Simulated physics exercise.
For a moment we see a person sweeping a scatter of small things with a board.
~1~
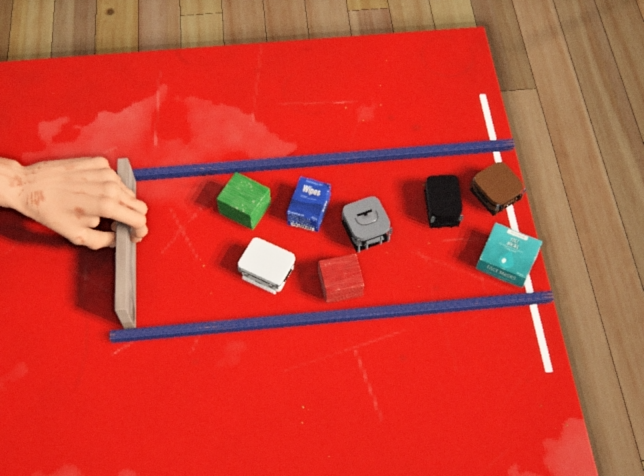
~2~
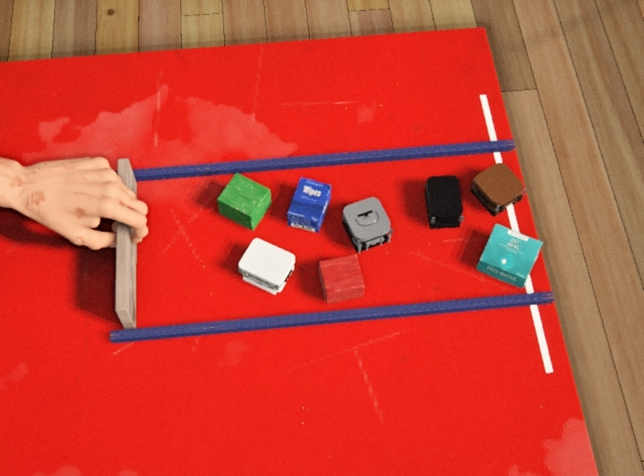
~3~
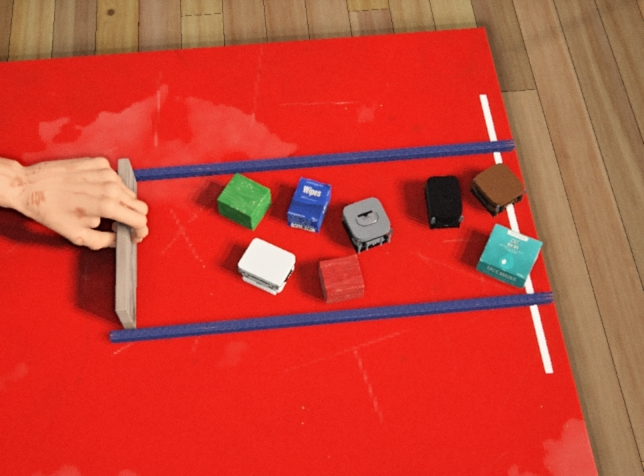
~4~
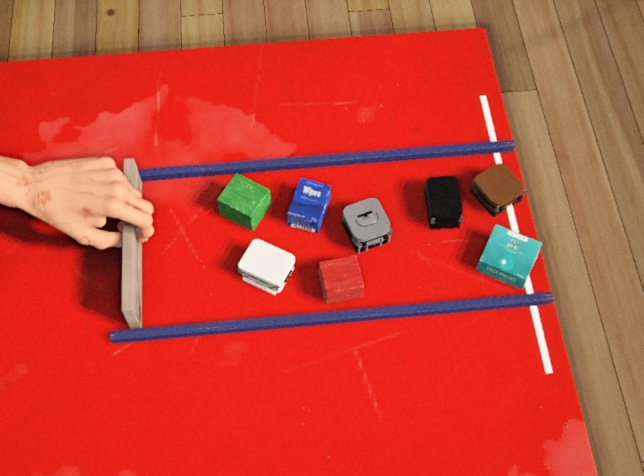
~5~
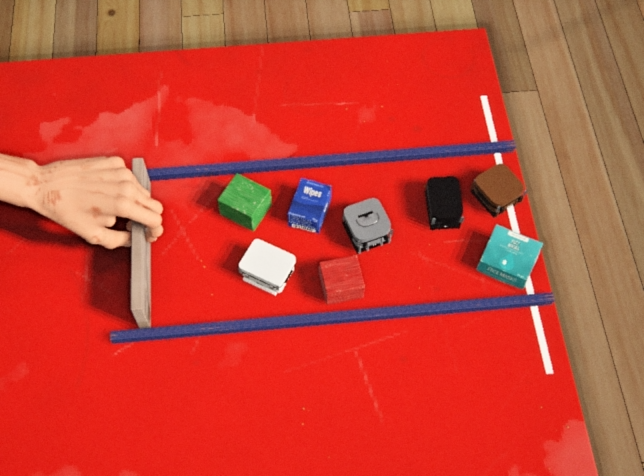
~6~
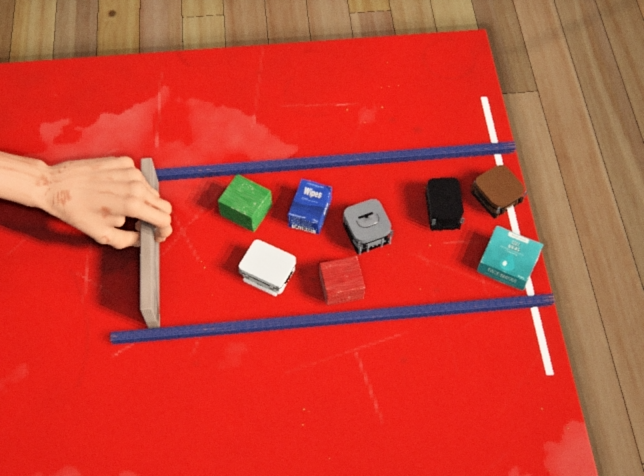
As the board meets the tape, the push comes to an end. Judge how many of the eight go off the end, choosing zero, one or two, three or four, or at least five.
Count off: Above four.
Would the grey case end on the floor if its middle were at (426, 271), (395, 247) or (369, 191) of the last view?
Slips off; Slips off; Slips off.
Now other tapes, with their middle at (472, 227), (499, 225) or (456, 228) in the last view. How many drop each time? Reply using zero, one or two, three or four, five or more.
Results per position - 3 or 4 / five or more / three to four.
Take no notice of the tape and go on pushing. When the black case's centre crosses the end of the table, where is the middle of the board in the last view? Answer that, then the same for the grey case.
Middle: Roughly (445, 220); roughly (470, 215).
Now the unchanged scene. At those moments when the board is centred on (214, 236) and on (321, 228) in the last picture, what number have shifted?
Tally at point one: 0; at point two: 5.
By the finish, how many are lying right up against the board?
That makes 3.
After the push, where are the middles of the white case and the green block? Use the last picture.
Roughly (541, 232), and the other roughly (524, 167).
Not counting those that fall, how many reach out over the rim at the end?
Counting them gives 3.
Soon after, none off yet; brown case at rest near (498, 192); turquoise box at rest near (510, 258); black case at rest near (444, 205).
Then, none off yet; brown case at rest near (498, 192); turquoise box at rest near (510, 258); black case moving near (454, 203).
Further on, two off so far; brown case falling near (528, 314); turquoise box on its side near (570, 285); black case tipped well over near (544, 198).
At rest, the number that fall off is five or more; fallen, blue box, grey case, black case, turquoise box and brown case.
